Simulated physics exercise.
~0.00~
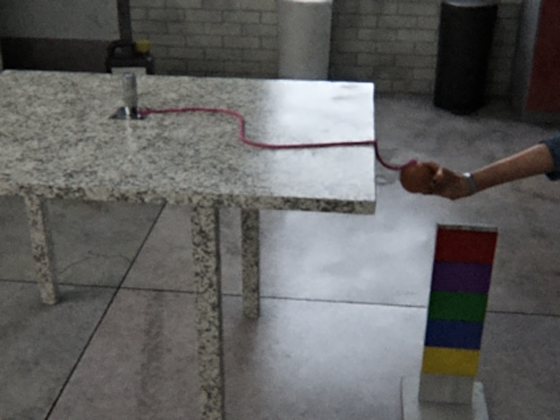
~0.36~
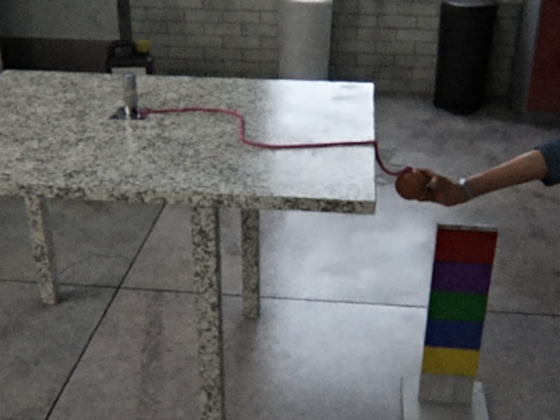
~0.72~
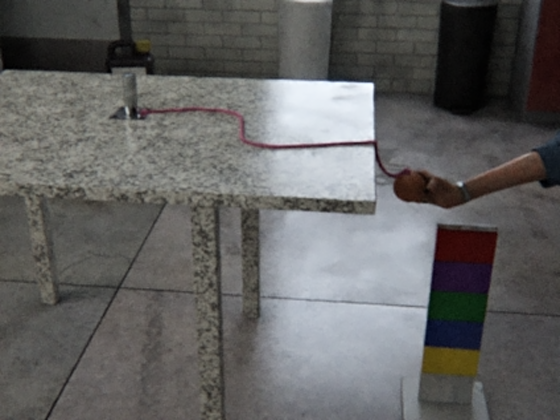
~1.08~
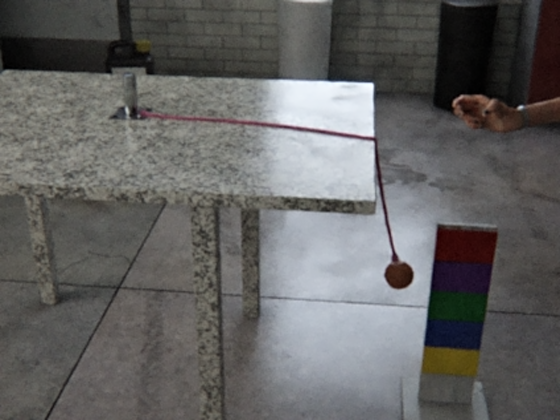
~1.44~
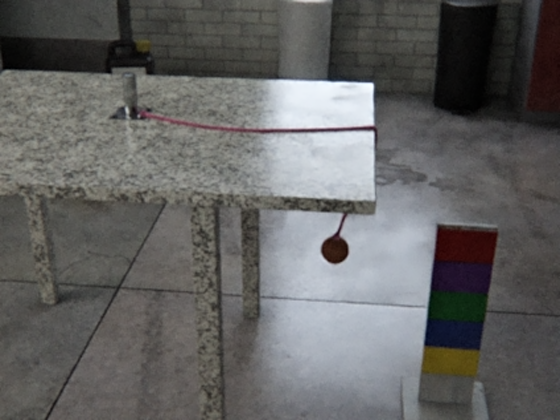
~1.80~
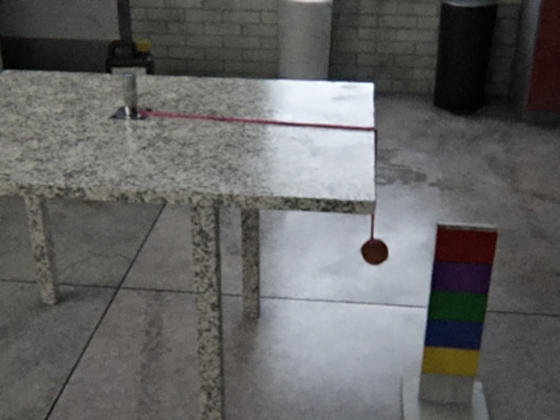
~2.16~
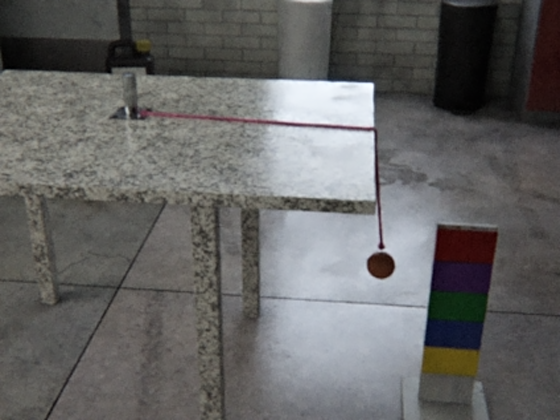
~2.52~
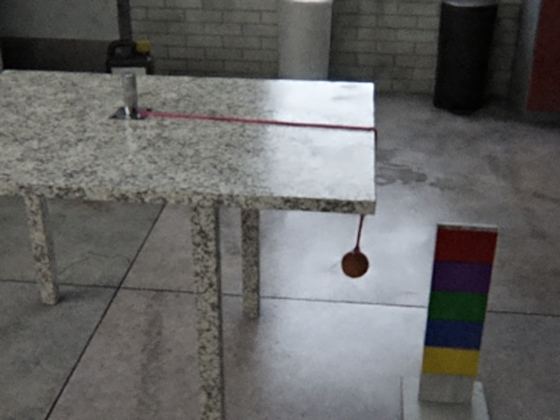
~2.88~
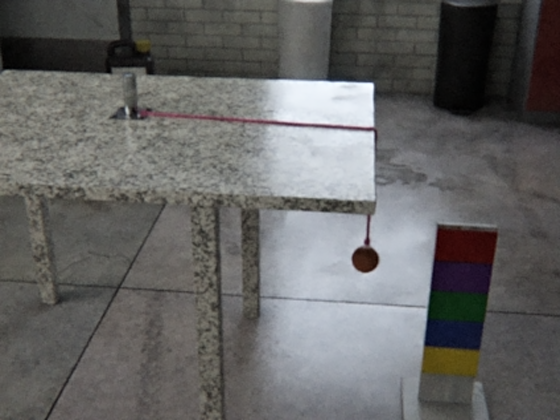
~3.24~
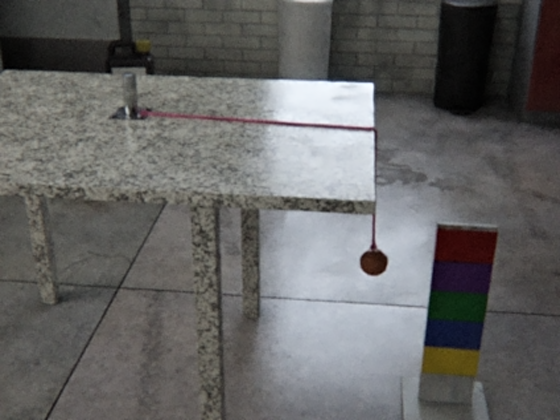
An orange ball on a red cord drops from a hand, swings, and hangs level with purple.
